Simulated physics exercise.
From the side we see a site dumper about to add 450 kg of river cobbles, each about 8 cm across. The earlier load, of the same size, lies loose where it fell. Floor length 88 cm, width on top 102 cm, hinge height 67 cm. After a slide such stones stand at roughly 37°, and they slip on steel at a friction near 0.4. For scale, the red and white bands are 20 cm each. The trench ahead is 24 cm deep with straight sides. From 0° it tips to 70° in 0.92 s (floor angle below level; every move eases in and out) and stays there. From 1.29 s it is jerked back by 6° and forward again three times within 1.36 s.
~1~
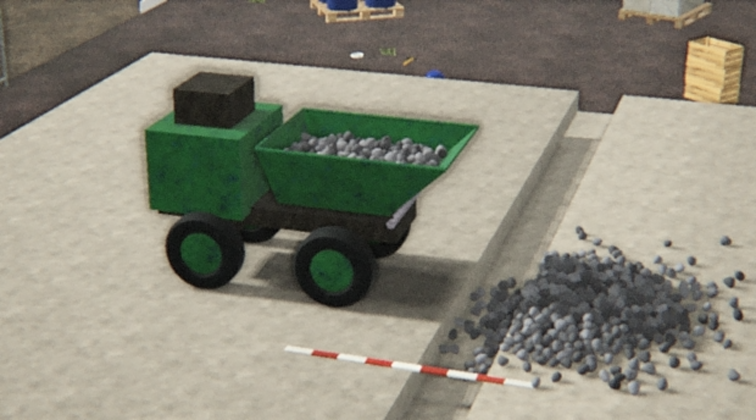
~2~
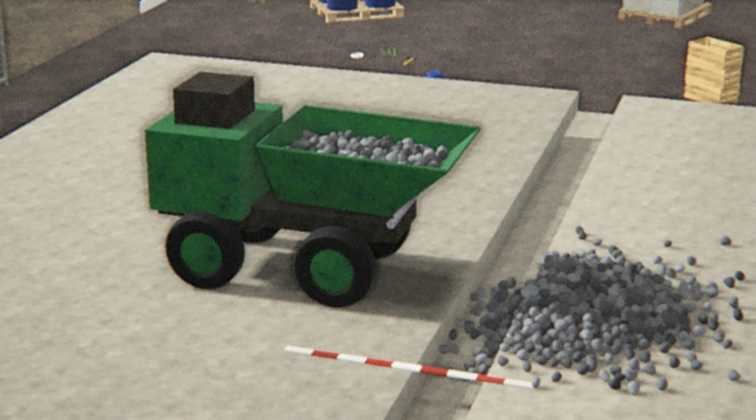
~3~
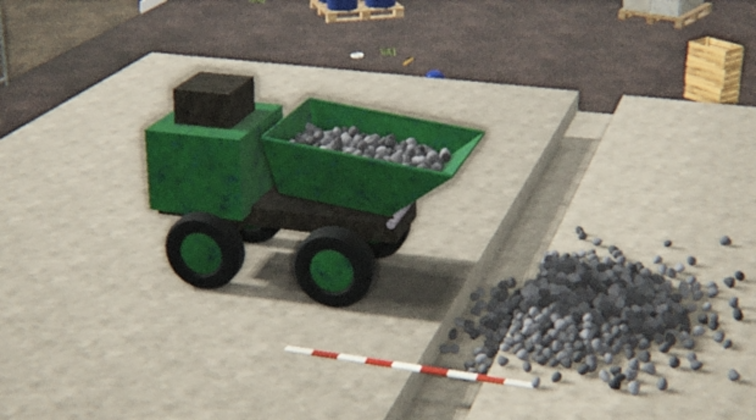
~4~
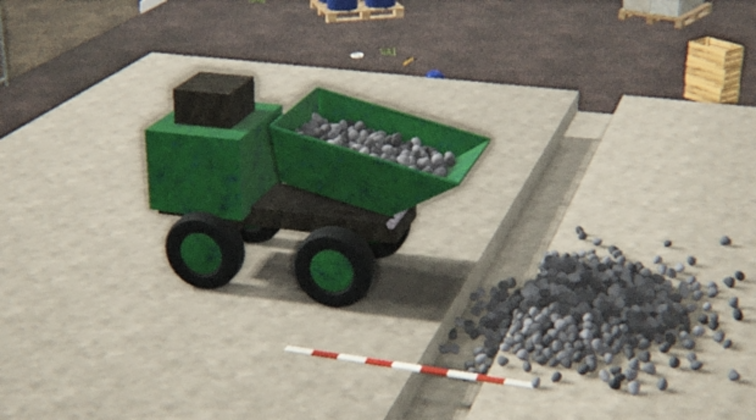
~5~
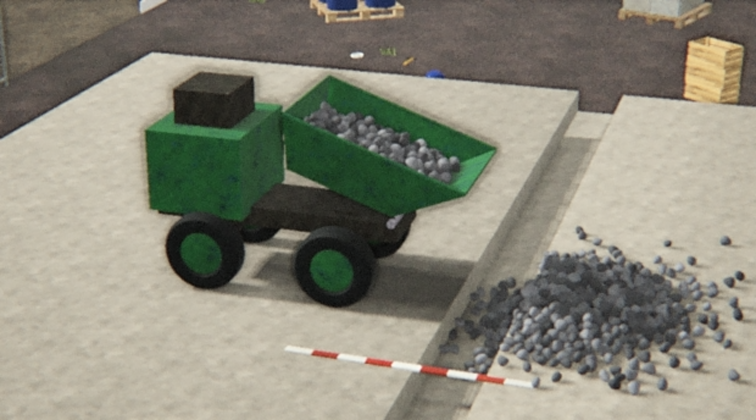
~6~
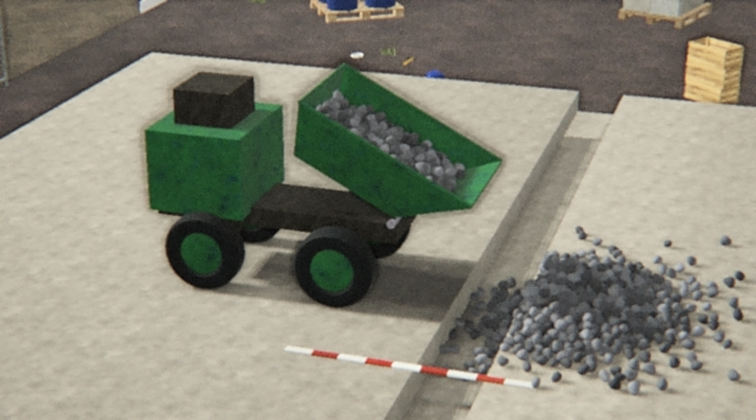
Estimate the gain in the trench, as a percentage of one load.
About 58 per cent.
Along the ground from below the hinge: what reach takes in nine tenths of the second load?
About 150 cm.
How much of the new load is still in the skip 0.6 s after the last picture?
It holds some 85 per cent.
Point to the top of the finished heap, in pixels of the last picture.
Near (564, 274).
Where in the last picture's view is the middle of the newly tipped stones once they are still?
Near (517, 300).
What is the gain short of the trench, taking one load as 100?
Some 0 per cent of a load.
Then, 0.3 s after the last picture the floor is at 59°; in per cent of one load, 100 in the skip, 11 in the trench, 88 past the trench; the foremost stones are past the picture's edge.
Then, 0.6 s after the last picture the floor is at 70°; in per cent of one load, 86 in the skip, 23 in the trench, 91 past the trench; the foremost stones are past the picture's edge.
Then, 2.7 s after the last picture the floor is at 70°; in per cent of one load, 0 in the skip, 69 in the trench, 131 past the trench; the foremost stones are past the picture's edge.
Then, 5.3 s after the last picture the floor is at 70°; in per cent of one load, 0 in the skip, 69 in the trench, 131 past the trench; the foremost stones are past the picture's edge. Net gain in the trench, 58.
